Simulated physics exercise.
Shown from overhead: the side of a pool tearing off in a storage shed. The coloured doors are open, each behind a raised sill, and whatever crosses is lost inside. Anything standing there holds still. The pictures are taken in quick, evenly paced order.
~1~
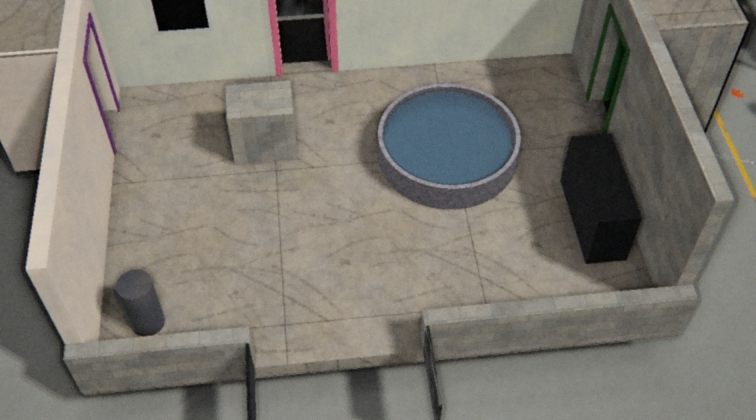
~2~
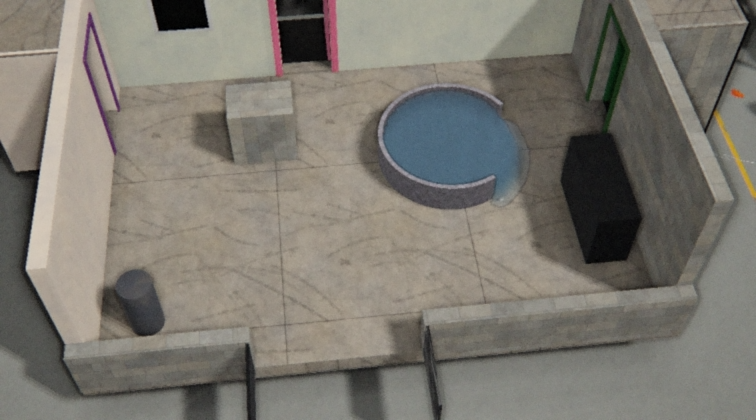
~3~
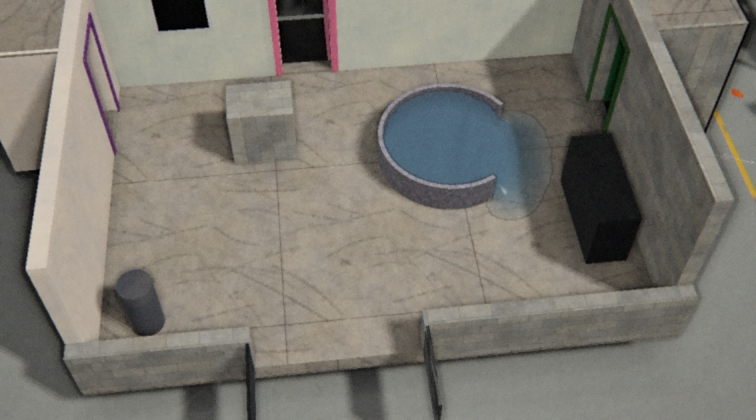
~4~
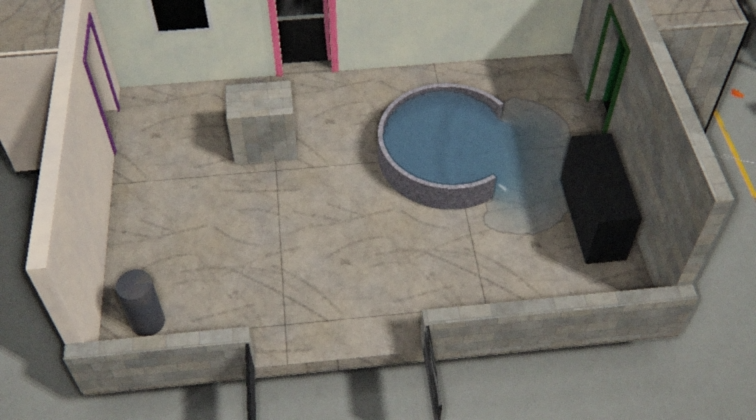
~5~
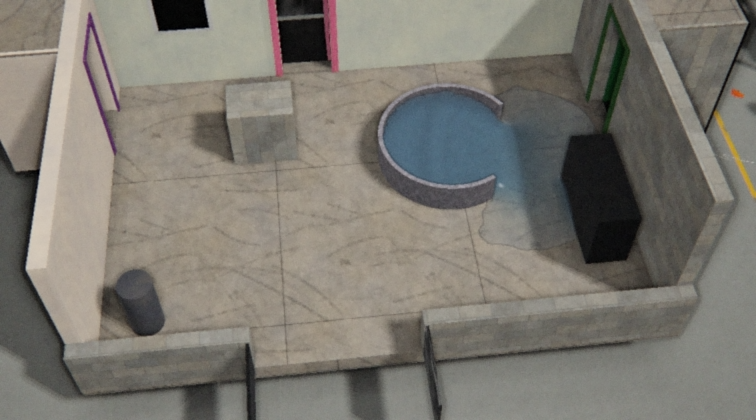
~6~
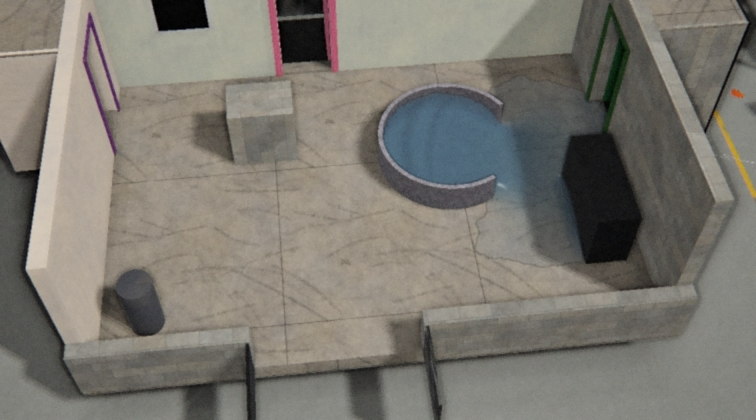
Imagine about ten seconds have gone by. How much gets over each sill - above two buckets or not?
At the pink door, not above two buckets. At the green door, above two buckets. At the purple door, not above two buckets.
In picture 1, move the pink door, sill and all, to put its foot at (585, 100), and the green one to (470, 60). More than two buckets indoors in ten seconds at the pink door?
The pink door exceeds it.
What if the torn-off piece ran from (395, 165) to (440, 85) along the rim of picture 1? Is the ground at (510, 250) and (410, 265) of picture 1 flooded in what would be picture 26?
Point one not reached; point two not reached.
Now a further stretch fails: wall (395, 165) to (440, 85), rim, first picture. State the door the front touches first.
I'd go with the door marked pink.
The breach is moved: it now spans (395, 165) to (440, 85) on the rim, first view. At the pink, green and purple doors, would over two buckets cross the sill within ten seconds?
I reckon the pink door will get past the mark, the green door will stay beneath the mark, and the purple door will get past the mark.
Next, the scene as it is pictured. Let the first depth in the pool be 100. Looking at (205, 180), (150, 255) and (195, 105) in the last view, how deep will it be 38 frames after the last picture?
In the order asked, some 0, 0 and 0 in a hundred.
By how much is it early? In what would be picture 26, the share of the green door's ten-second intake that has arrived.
My estimate is close to 70 per cent.
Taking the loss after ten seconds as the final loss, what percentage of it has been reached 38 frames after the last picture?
Note - share reached: 80 %.
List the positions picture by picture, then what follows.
The first frame shows still water in the round pool at (449, 137).
In the second frame, water pours out at (513, 157) and has run to a hidden place.
In the third frame, water pours out at (513, 159) and has run to a hidden place.
In the fourth frame, the front is at (543, 109), out from the gap at (513, 159).
In the fifth frame, the front is at (558, 100), out from the gap at (513, 159).
In the sixth frame, the front is at (587, 98), out from the gap at (513, 159).
A moment on, water covers 15 % of the floor; the pink door not reached, the green door over two buckets in, the purple door not reached.
Next, water covers 20 % of the floor; the pink door not reached, the green door far over two buckets in, the purple door not reached.
Then, water covers 30 % of the floor; the pink door not reached, the green door far over two buckets in, the purple door not reached.
Later, water covers 65 % of the floor; the pink door wet at the sill, nothing in, the green door far over two buckets in, the purple door not reached.
In the end, water covers 95 % of the floor; the pink door wet at the sill, nothing in, the green door far over two buckets in, the purple door wet at the sill, nothing in.
